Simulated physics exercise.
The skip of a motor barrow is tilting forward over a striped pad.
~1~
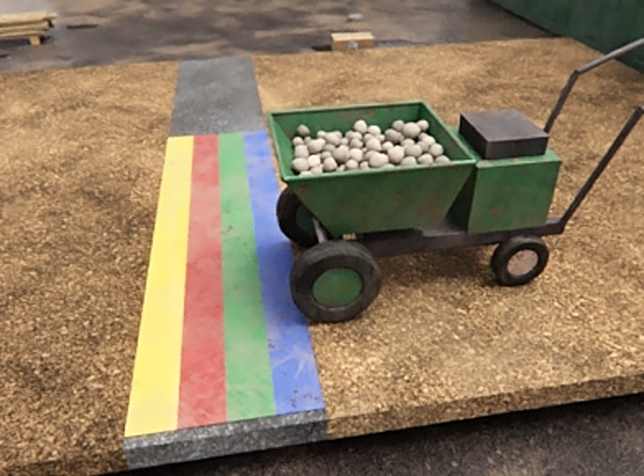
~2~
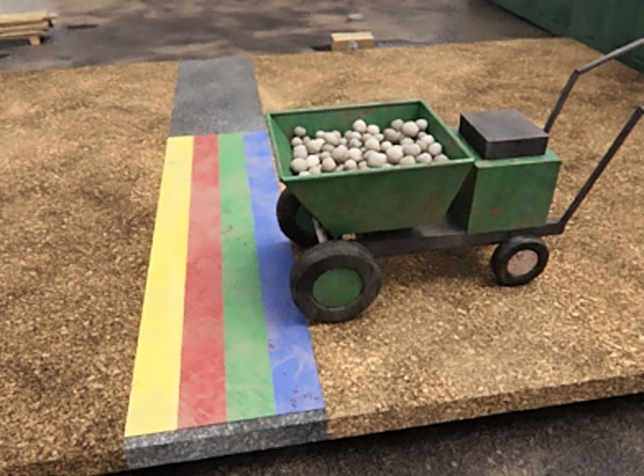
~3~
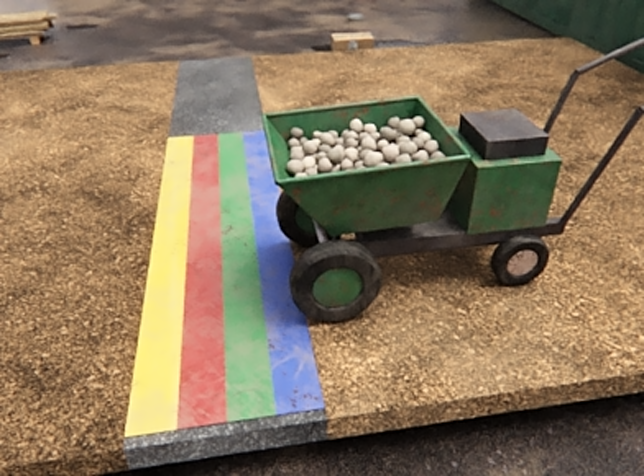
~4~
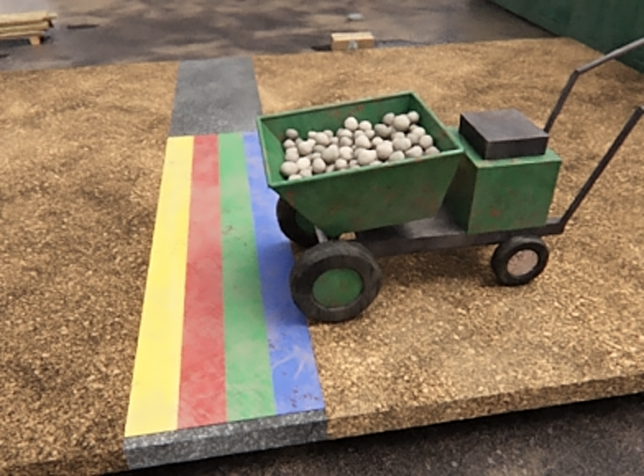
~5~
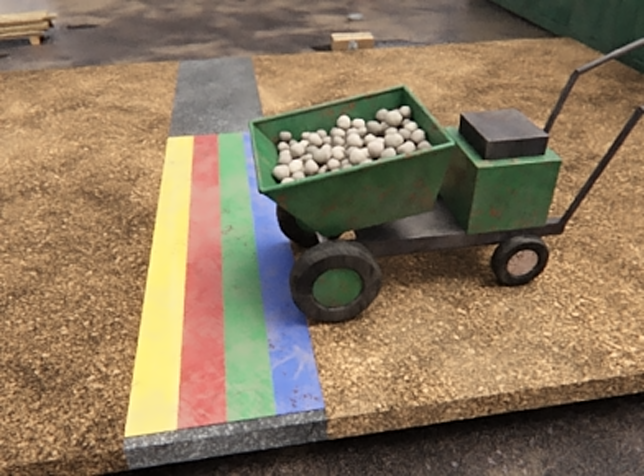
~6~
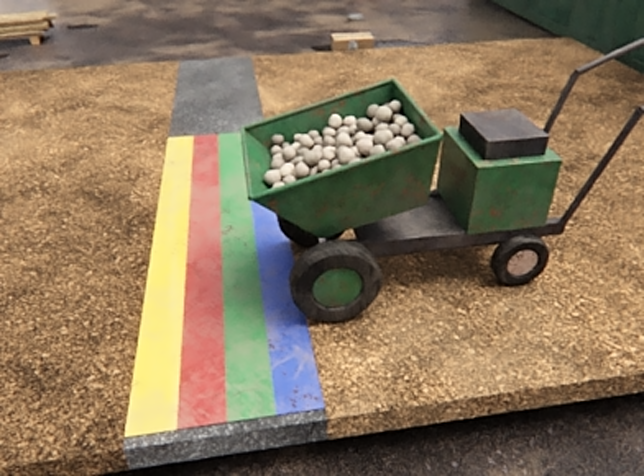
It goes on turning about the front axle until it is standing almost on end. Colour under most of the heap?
Yellow.
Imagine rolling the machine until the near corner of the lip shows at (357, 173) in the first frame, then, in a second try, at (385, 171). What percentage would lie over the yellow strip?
The first gives close to 10 per cent and the second 10 per cent.
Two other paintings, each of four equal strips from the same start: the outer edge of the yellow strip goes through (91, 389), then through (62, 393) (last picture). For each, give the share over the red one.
The first one comes out at 30 percent, while the second comes out at 40 percent.
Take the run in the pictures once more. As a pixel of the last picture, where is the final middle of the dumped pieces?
About pixel (159, 291).
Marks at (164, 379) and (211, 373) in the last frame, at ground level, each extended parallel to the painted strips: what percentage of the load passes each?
Around 40 per cent for the first, around 70 per cent for the second.
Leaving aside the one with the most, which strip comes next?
That would be the strip in red.
Shortly afterwards, skip tipped steeply; the whole lot in the skip.
Next, skip tipped steeply; the bulk in the skip; a little over the red strip; a little over the yellow strip; only a few falling; only a few off the paint.
Some moments later, skip tipped right over; near a third in the skip; only a few over the green strip; a little over the red strip; near a third over the yellow strip; near a quarter off the paint.
In the end, skip tipped right over; near a quarter in the skip; none at all over the blue strip; only a few over the green strip; near a quarter over the red strip; near a third over the yellow strip; near a quarter off the paint.
